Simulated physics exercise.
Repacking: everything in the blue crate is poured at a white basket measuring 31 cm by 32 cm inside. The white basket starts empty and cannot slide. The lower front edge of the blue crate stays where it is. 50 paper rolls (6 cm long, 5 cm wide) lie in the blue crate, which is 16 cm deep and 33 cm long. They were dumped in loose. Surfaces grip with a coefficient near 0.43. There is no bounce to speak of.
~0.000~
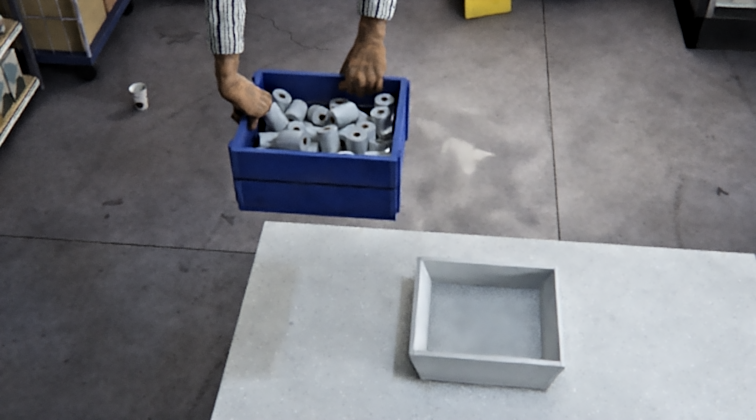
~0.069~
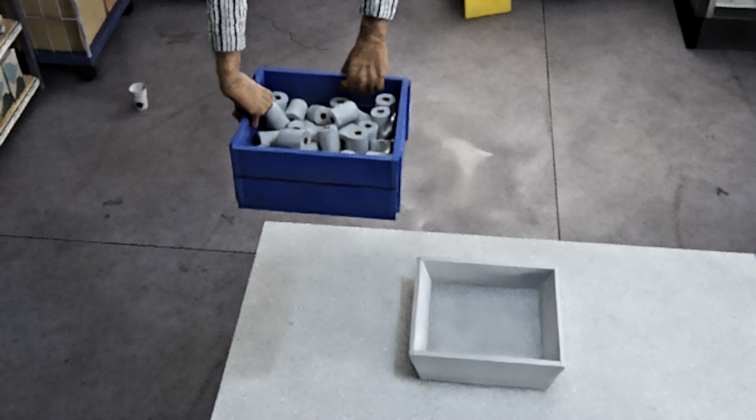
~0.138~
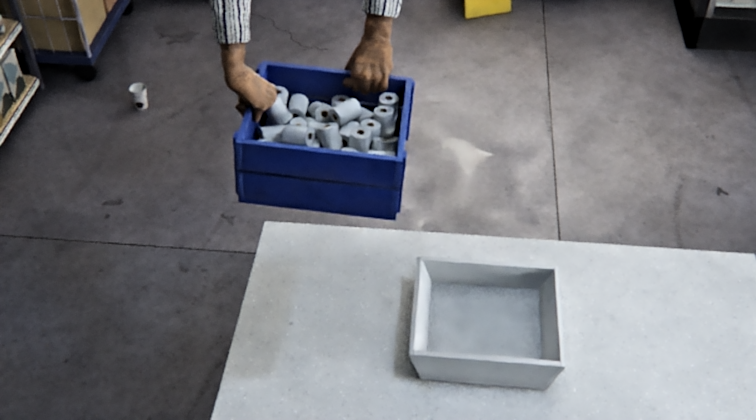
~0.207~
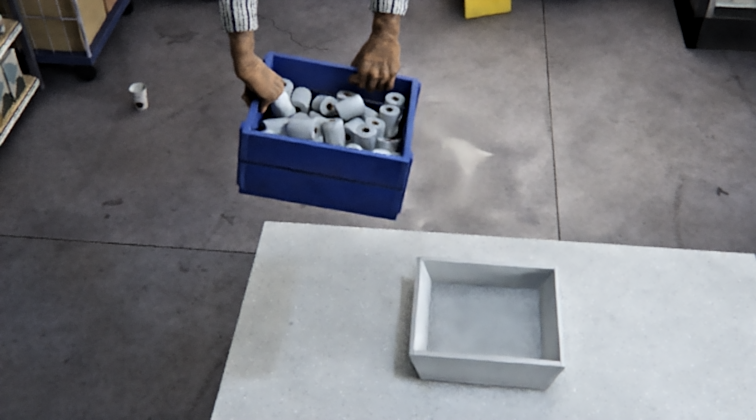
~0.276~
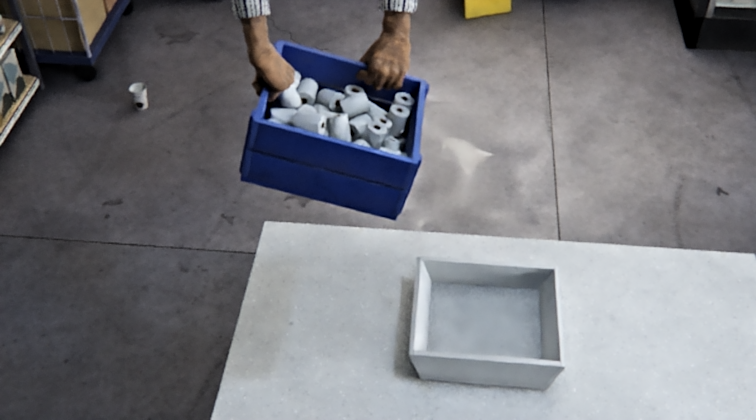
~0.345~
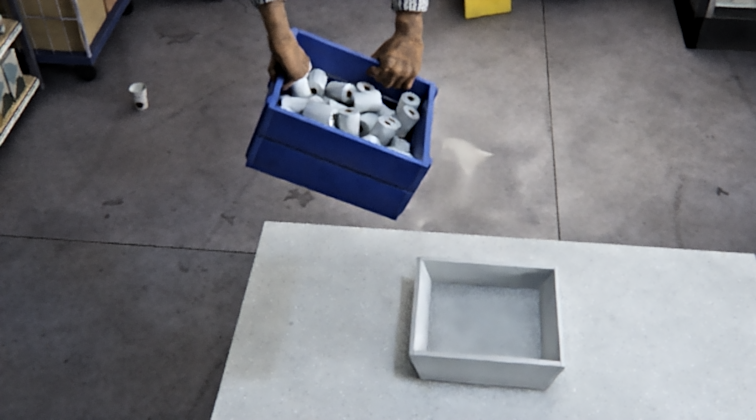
To begin with, two hands in striped sleeves hold a blue crate of loose paper rolls nearly level, beyond a pale table with an empty white basket. The hands then tilt the crate gradually, its right side dipping lower, and shift it slightly right while the rolls stay inside.
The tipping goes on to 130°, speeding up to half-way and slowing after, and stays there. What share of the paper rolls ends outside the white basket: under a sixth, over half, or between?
In the end a sixth to a half of them are outside the white basket.
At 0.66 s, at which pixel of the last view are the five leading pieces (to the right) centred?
At about (438, 140).
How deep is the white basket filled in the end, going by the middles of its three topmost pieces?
Roughly 8 cm.
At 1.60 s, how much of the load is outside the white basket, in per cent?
Some 30 per cent by then.
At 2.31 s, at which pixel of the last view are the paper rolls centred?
Around (522, 328).
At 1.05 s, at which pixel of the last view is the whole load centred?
Near (493, 185).
After 0.66 s, tilt 66°; 50 still in the blue crate.
After 1.05 s, tilt 117°; 30 still in the blue crate and 20 in the air.
After 1.60 s, tilt 130°; 31 in the white basket, 16 outside the white basket and 3 in the air.
Final count (at 2.31 s), 33 in the white basket and 17 outside the white basket. Asked share, 17 of 50, 34 per cent.
